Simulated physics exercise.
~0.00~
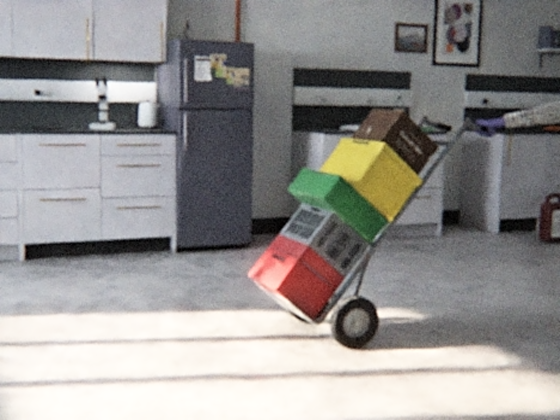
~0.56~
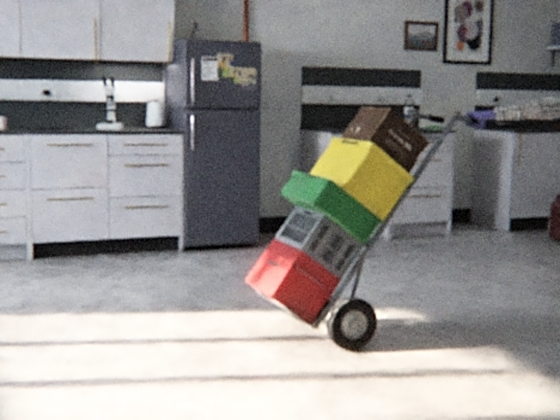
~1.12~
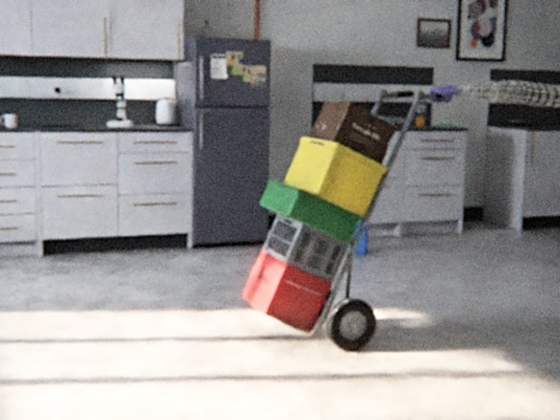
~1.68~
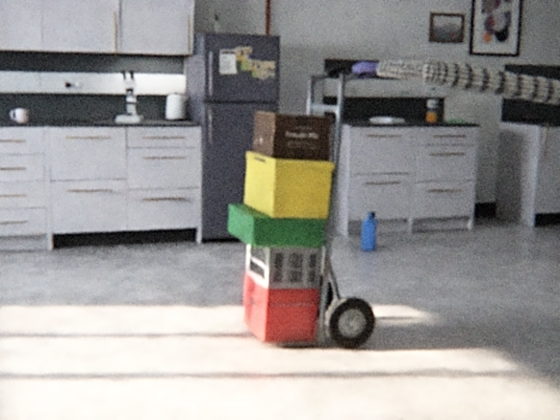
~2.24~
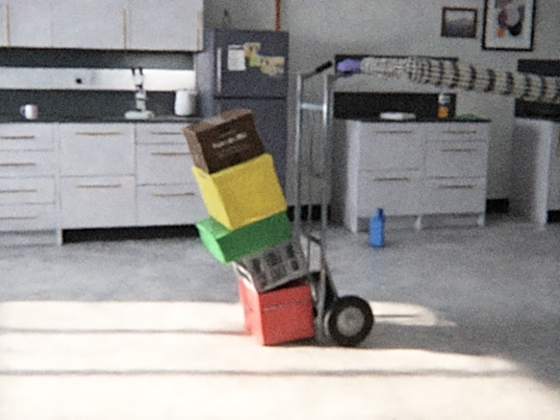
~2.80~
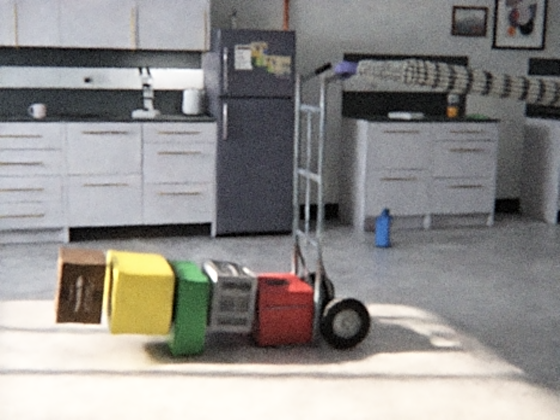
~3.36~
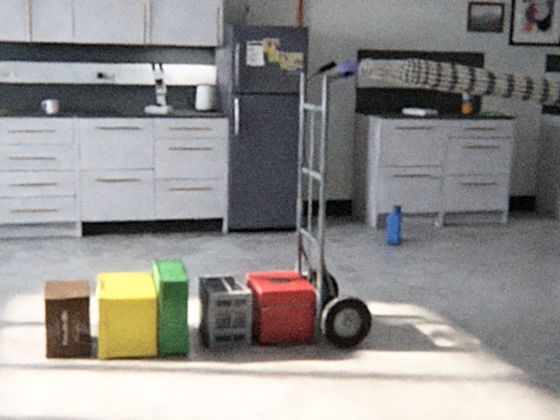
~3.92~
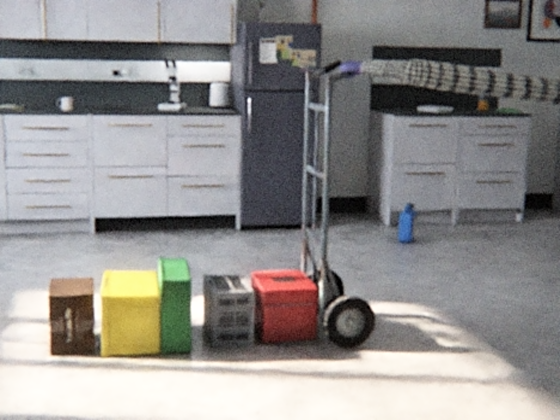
Stacked boxes on a hand truck tip upright and topple left, leaving the red one beside it.
